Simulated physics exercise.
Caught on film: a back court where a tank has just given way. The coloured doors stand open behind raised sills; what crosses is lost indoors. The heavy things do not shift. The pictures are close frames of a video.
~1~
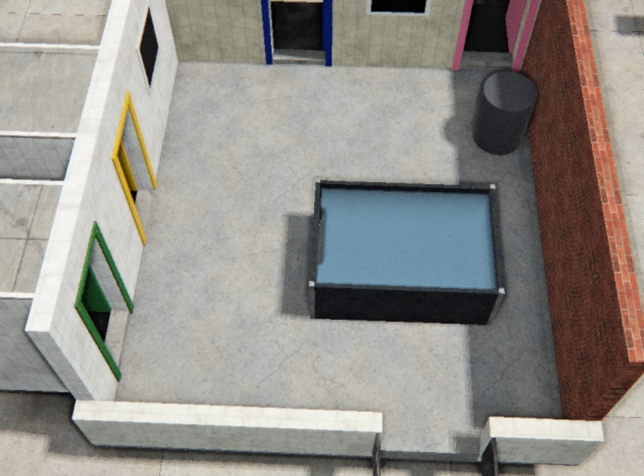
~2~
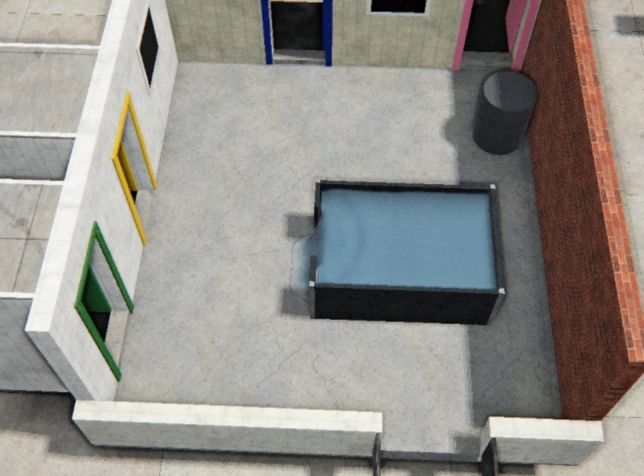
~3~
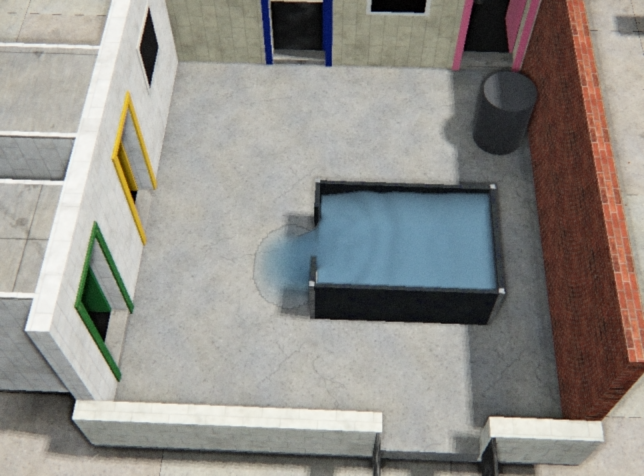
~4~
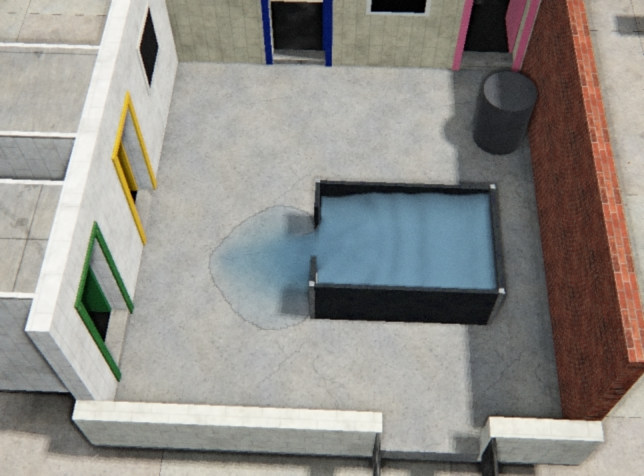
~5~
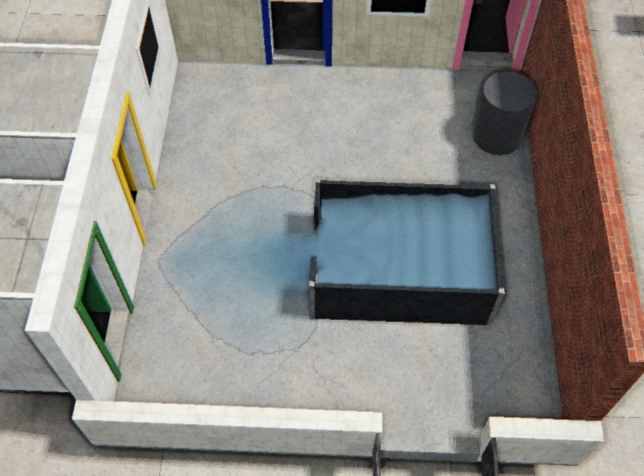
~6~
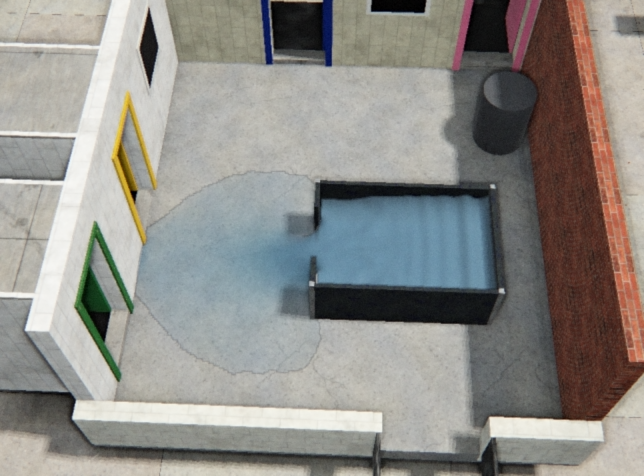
A large dark-walled tank of blue water stands in a grey back court, seen from high above by a still camera. Green and yellow doorways line the white left wall, blue and pink ones the back, with a dark barrel beside the red brick wall at right. Water pours through a gap in the tank's left side, spreading leftward in a widening, thinning sheet to the left wall as the tank's level drops.
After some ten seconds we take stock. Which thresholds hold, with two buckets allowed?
The blue door holds within the limit; the yellow door floods; the pink door holds within the limit; the green door floods.
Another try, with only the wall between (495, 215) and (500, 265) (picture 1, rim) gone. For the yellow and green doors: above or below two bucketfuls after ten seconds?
In short: The yellow one passes that mark, the green one holds.
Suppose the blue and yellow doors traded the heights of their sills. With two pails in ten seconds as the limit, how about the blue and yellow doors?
In short: Blue door takes more; yellow door goes over.
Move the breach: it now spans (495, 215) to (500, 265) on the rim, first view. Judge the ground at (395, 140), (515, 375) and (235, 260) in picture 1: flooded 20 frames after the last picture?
One after the other: Awash, awash, clear.
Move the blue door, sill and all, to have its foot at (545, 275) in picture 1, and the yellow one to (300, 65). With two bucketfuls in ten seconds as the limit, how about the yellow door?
The yellow door is over.
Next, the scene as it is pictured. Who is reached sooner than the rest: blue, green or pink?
That is the green-painted one.
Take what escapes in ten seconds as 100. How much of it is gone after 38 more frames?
I make it 80 per cent.
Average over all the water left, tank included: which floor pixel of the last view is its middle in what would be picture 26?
Near (297, 266).
A moment on, water covers 30 % of the floor; the blue door not reached, the yellow door over two buckets in, the pink door not reached, the green door under two buckets in.
Next, water covers 35 % of the floor; the blue door not reached, the yellow door far over two buckets in, the pink door not reached, the green door over two buckets in.
Then, water covers 50 % of the floor; the blue door wet at the sill, nothing in, the yellow door far over two buckets in, the pink door not reached, the green door far over two buckets in.
Later, water covers 85 % of the floor; the blue door wet at the sill, nothing in, the yellow door far over two buckets in, the pink door wet at the sill, nothing in, the green door far over two buckets in.
In the end, water covers 95 % of the floor; the blue door wet at the sill, nothing in, the yellow door far over two buckets in, the pink door wet at the sill, nothing in, the green door far over two buckets in.
